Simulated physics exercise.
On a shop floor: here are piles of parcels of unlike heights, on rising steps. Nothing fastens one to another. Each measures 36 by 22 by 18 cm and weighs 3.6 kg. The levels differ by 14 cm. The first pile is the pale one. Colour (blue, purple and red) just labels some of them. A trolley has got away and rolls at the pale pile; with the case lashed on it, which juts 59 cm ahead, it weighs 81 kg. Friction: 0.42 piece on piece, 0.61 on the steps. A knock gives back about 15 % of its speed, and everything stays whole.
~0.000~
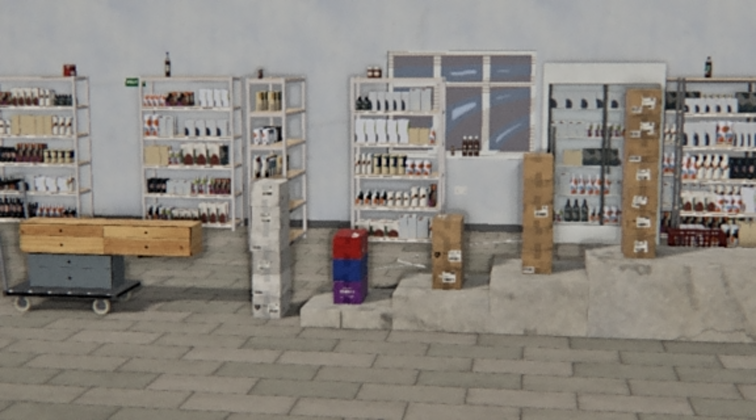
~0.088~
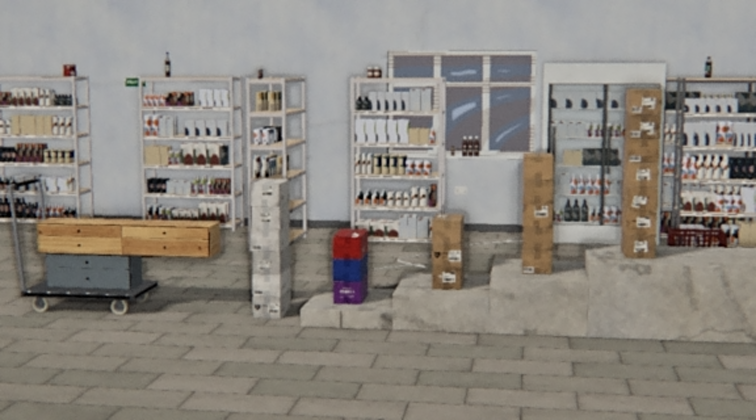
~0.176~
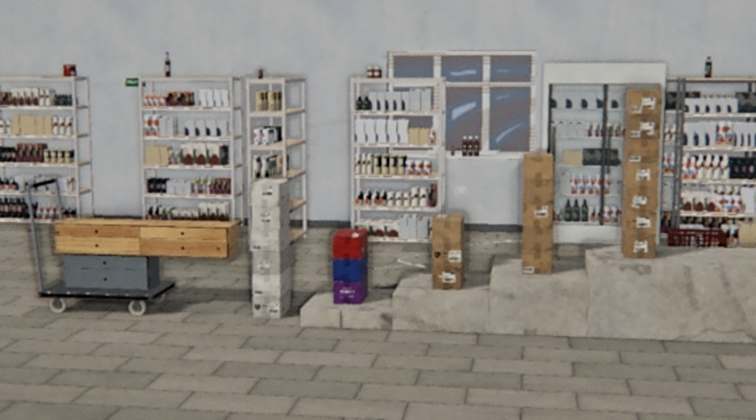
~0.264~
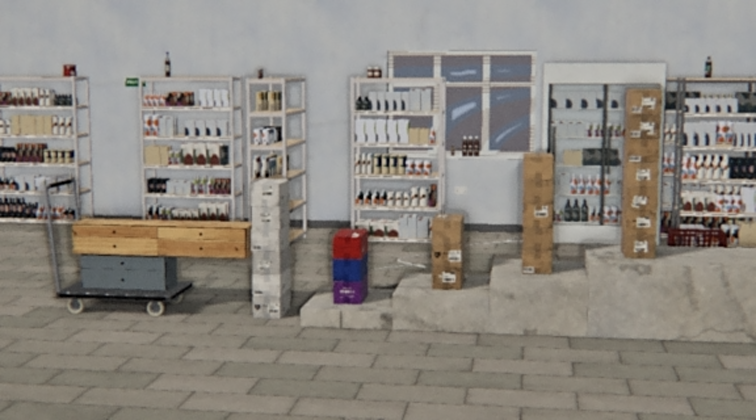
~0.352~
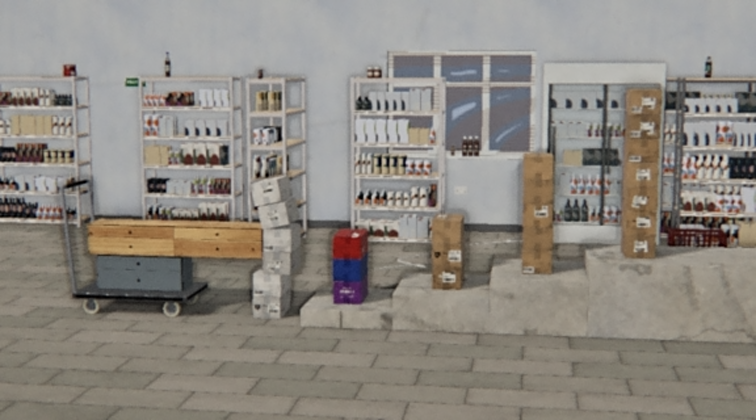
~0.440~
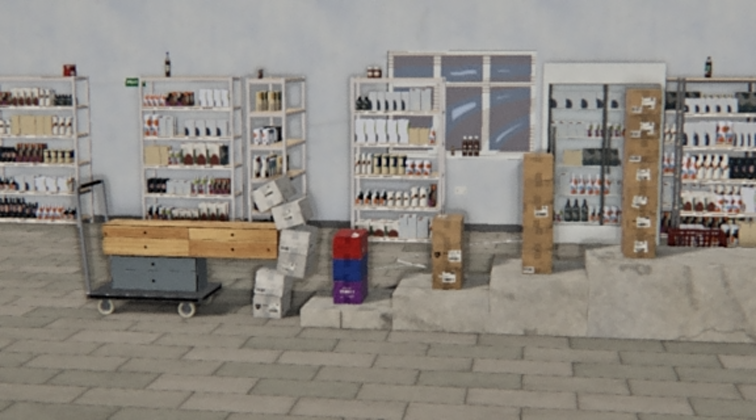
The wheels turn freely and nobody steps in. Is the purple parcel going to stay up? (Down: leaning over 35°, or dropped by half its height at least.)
That parcel remains up.
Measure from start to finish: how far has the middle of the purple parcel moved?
About 0 cm.
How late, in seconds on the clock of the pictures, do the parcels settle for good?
Near 3.0 s.
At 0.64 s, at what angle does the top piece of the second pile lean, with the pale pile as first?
Roughly 0° from upright.
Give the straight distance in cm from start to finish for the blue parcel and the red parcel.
Moved: Blue 30, red 50.
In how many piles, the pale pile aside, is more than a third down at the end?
1 in all.
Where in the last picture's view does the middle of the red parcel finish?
Around (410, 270).
After 0.64 s, 4 of the pale pile down; none of the 18 other parcels down, 2 disturbed; purple parcel unmoved; red parcel shifted 8 cm.
After 0.98 s, 4 of the pale pile down; 1 of the 18 other parcels down; purple parcel unmoved; red parcel leaning 29°, 13 cm lower.
At rest (3.1 s), 4 of the pale pile down; 2 of the 18 other parcels down; purple parcel unmoved; red parcel leaning 12°, 19 cm lower; blue parcel 18 cm lower. As the last picture would show them, middles, purple parcel near (353, 288), red parcel near (410, 270).
